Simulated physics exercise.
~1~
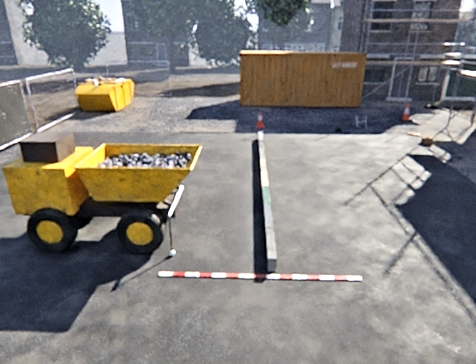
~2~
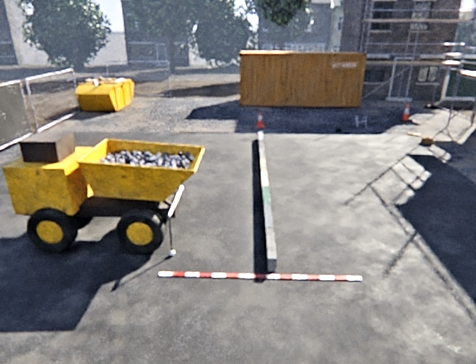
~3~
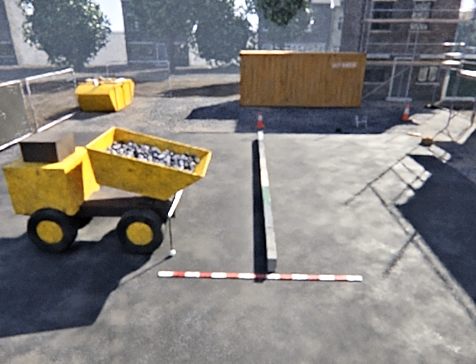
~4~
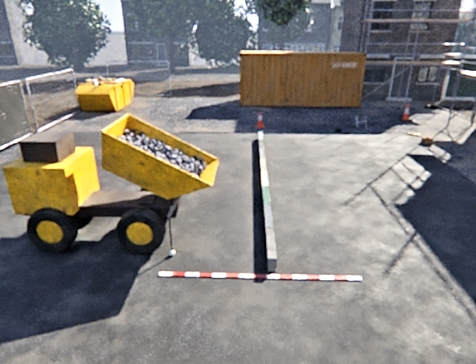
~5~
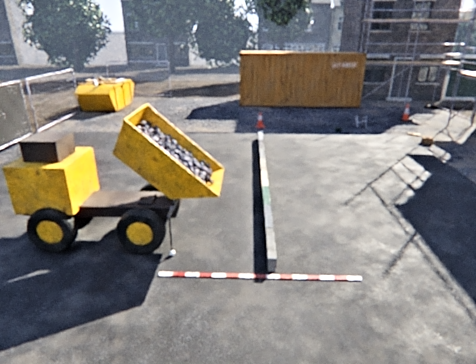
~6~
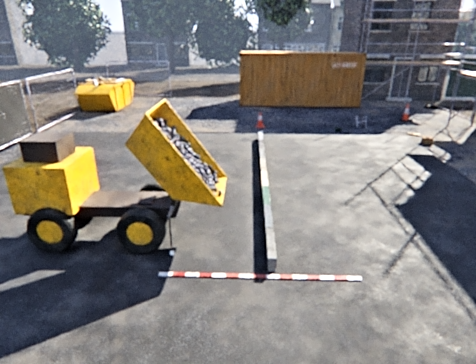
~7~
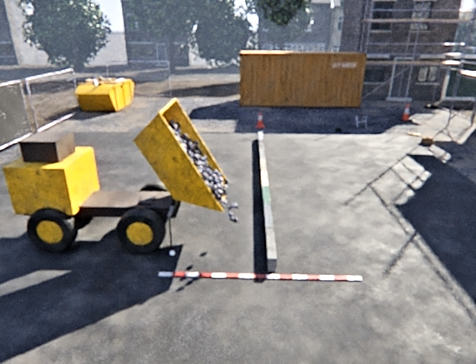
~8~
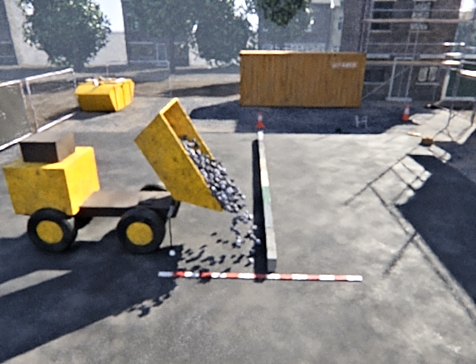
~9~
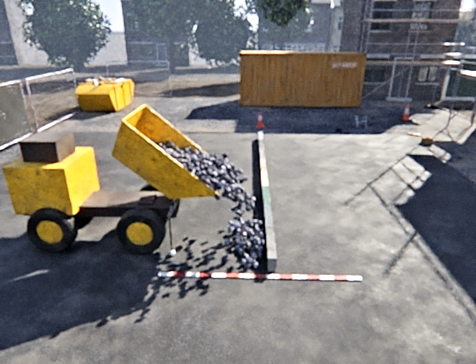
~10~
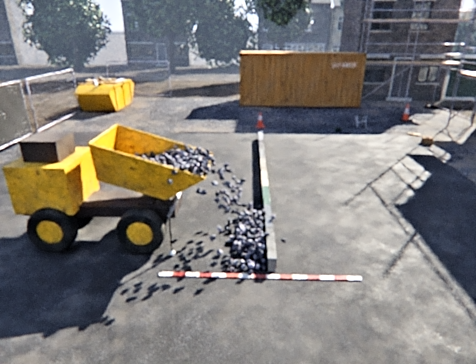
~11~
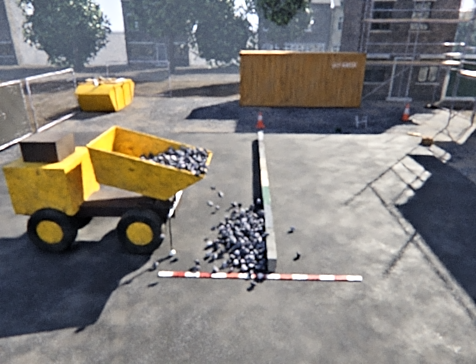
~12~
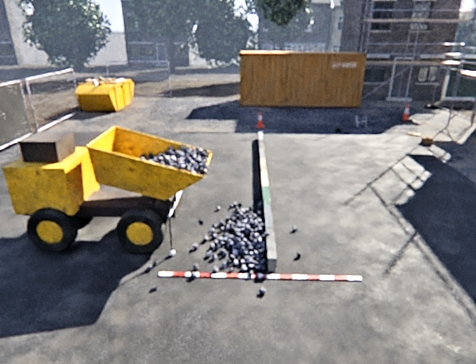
A yellow dumper tips its skip, spills some stones before the kerb, then lowers it partway.
